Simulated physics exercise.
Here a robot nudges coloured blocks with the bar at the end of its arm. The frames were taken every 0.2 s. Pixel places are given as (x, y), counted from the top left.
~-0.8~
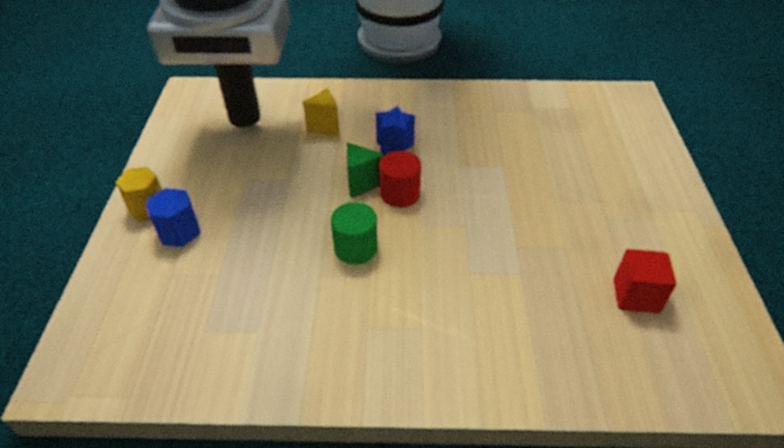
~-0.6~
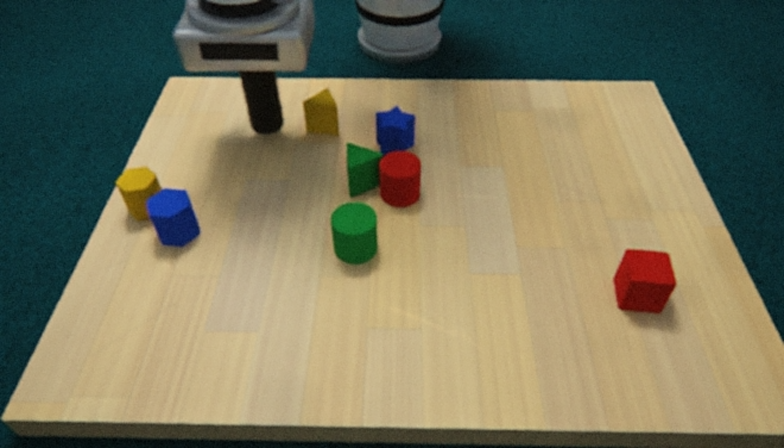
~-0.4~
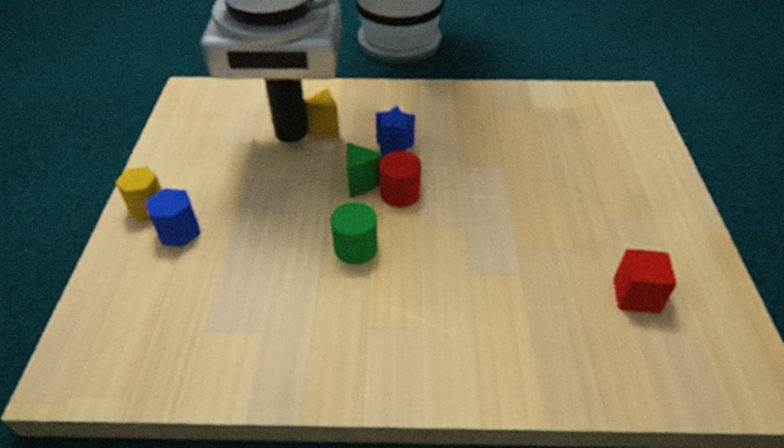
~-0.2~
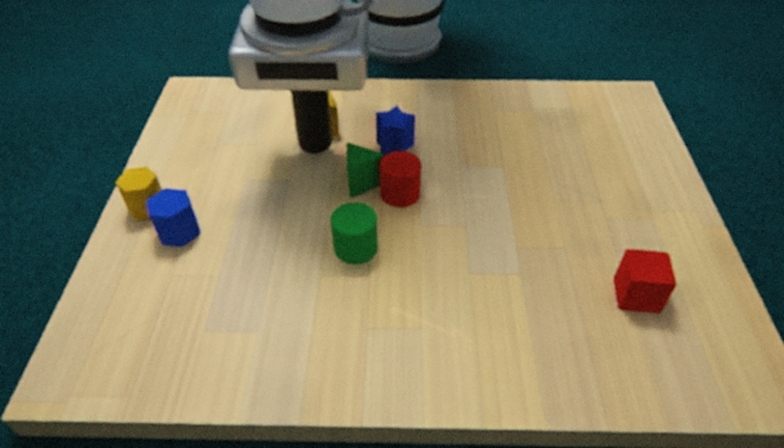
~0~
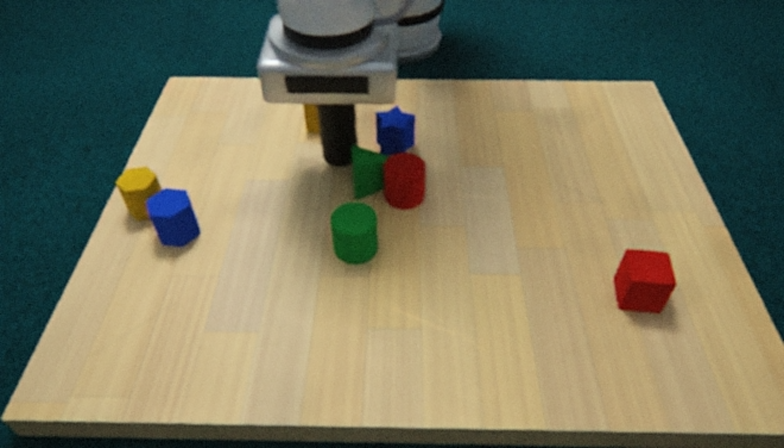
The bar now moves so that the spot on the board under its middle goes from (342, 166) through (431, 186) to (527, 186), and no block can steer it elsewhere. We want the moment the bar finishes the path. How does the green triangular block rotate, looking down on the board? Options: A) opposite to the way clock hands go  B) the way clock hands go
Answer: B.
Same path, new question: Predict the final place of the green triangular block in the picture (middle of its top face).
The spot you're after is about (490, 181) in the image.
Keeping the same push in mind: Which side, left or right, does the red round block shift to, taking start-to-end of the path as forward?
The red round block goes right.
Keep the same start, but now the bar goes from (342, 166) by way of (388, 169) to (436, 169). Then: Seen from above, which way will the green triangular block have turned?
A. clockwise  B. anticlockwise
My pick is A.
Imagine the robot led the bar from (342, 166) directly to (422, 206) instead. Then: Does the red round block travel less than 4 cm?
In short: No.
What follows on the original path. One third of the way, bar at (401, 171); green triangular block at (432, 172); red round block at (458, 189).
Two thirds of the way, bar at (466, 178); green triangular block at (478, 184), turned 55° clockwise; red round block at (484, 212).
At the end, bar at (530, 176); green triangular block at (490, 181), turned 90° clockwise; blue star not moved; red round block at (483, 212).
